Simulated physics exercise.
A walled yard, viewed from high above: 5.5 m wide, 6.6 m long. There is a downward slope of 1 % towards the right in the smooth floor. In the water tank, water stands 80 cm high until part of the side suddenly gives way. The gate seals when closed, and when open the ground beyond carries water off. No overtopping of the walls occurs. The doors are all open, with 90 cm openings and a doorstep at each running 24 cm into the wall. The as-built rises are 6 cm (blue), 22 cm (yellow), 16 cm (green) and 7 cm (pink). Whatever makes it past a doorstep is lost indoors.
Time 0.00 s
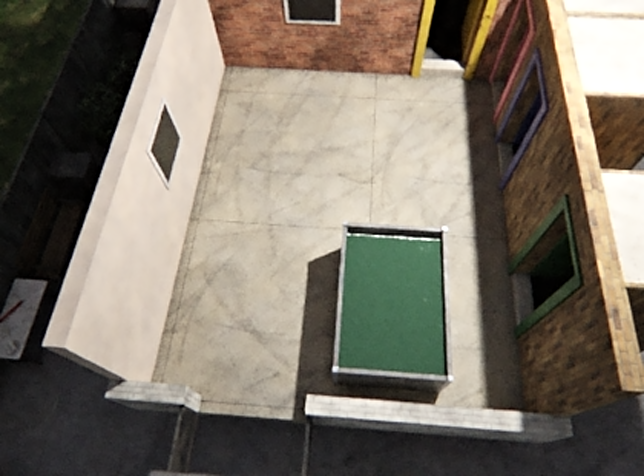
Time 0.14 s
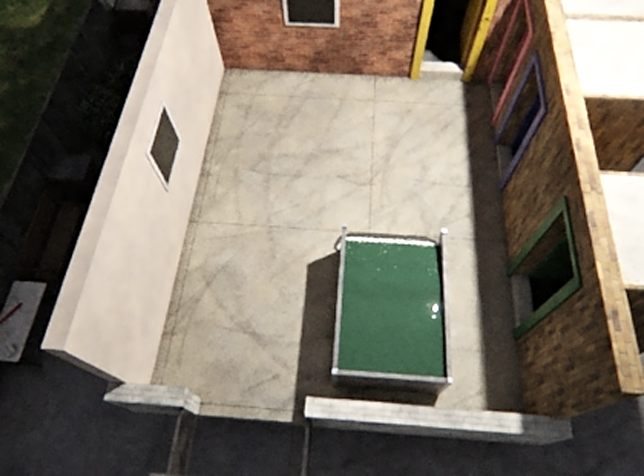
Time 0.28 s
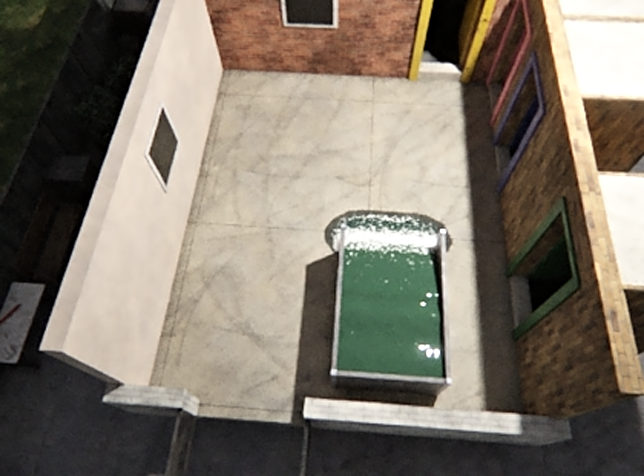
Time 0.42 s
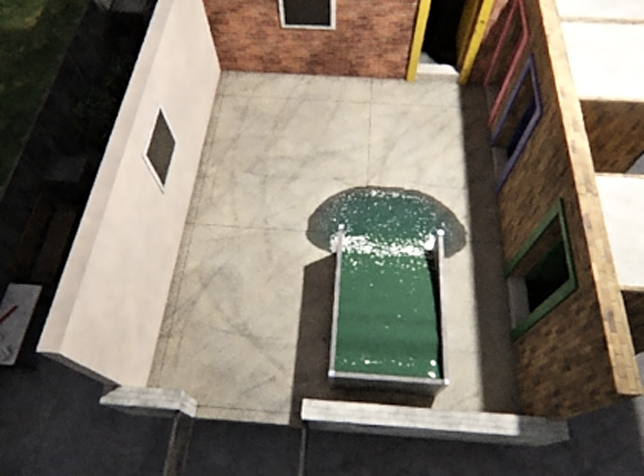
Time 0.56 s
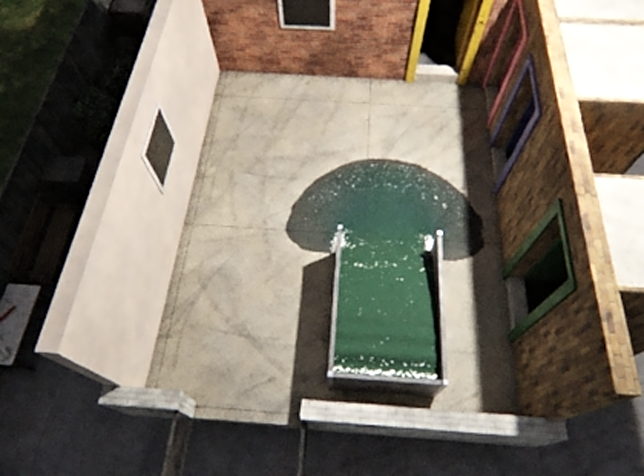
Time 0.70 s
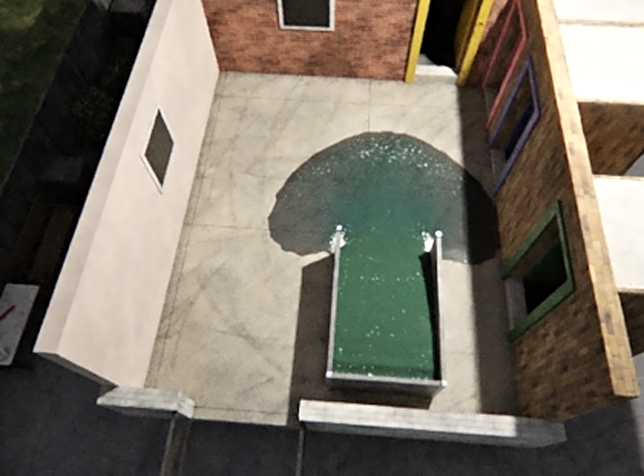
A walled yard with a smooth pale floor is seen from high above, its left wall cream, its far wall and right wall brick. A tank of green water stands near the front, with yellow, red, blue and green surrounds marking openings at the back and right. The tank's far side opens and water pours out, spreading across the floor in a widening, rounded dark sheet, while the view stays almost still.
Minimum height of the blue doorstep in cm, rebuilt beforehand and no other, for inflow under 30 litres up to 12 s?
11.5 cm.
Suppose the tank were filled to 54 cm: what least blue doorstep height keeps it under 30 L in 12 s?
You'd need a step of close to 8.0 cm.
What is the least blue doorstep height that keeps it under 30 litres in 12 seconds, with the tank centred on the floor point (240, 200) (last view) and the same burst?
16 cm, give or take.
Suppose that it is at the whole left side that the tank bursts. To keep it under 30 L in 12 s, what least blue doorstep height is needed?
Close to 6.5 cm at the least.
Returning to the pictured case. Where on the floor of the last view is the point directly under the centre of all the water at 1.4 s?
(385, 241) or so.
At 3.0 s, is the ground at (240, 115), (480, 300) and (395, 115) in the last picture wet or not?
In order: Soaked, untouched, soaked.
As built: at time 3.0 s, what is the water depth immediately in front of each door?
Depths in cm: Blue 11, yellow 28, green 1, pink 27.
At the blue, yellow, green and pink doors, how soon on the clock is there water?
Arrives: Blue 0.9 s / yellow 1.1 s / green 3.4 s / pink 1.3 s.
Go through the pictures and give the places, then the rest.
Still water, 80 cm deep, in the water tank at (393, 297); the blue door at (518, 128) is dry, in the first frame.
The gap is on the far side, the front 0.3 m out at a hidden place; the back of the water tank holds 80 cm, in the second frame.
The gap is on the far side, the front 0.8 m out at (364, 214); the back of the water tank holds 80 cm, in the third frame.
Water pours out on the far side and has run 1.3 m, to (379, 190); about 10 cm deep outside, 78 cm at the back, in the fourth frame.
Water pours out on the far side and has run 1.9 m, to (369, 163); about 7 cm deep outside, 69 cm at the back, in the fifth frame.
The gap is on the far side, the front 2.6 m out at (367, 136); the back of the water tank holds 68 cm; 0.5 m in a straight line remain to the blue door at (511, 134), in the sixth frame.
After 1.4 s water covers 50 % of the floor, deepest (32 cm) near (390, 248); 12 cm at the blue door, 1 litre in over its 6 cm doorstep.
After 3.0 s water covers 55 % of the floor, deepest (34 cm) near (228, 75); 11 cm at the blue door, 49 litres in over its 6 cm doorstep.
After 12.0 s water covers 100 % of the floor, deepest (12 cm) near (501, 296); 8 cm at the blue door, 144 litres in over its 6 cm doorstep.
At the blue door as built, the water arrived by 0.9 s and peaked near 15 cm at 4.2 s.
With a doorstep of 10.5 cm, 41 litres would have come in within the 12 s; with 12.5 cm, 22 litres. So under 30 litres takes about 11.5 cm.
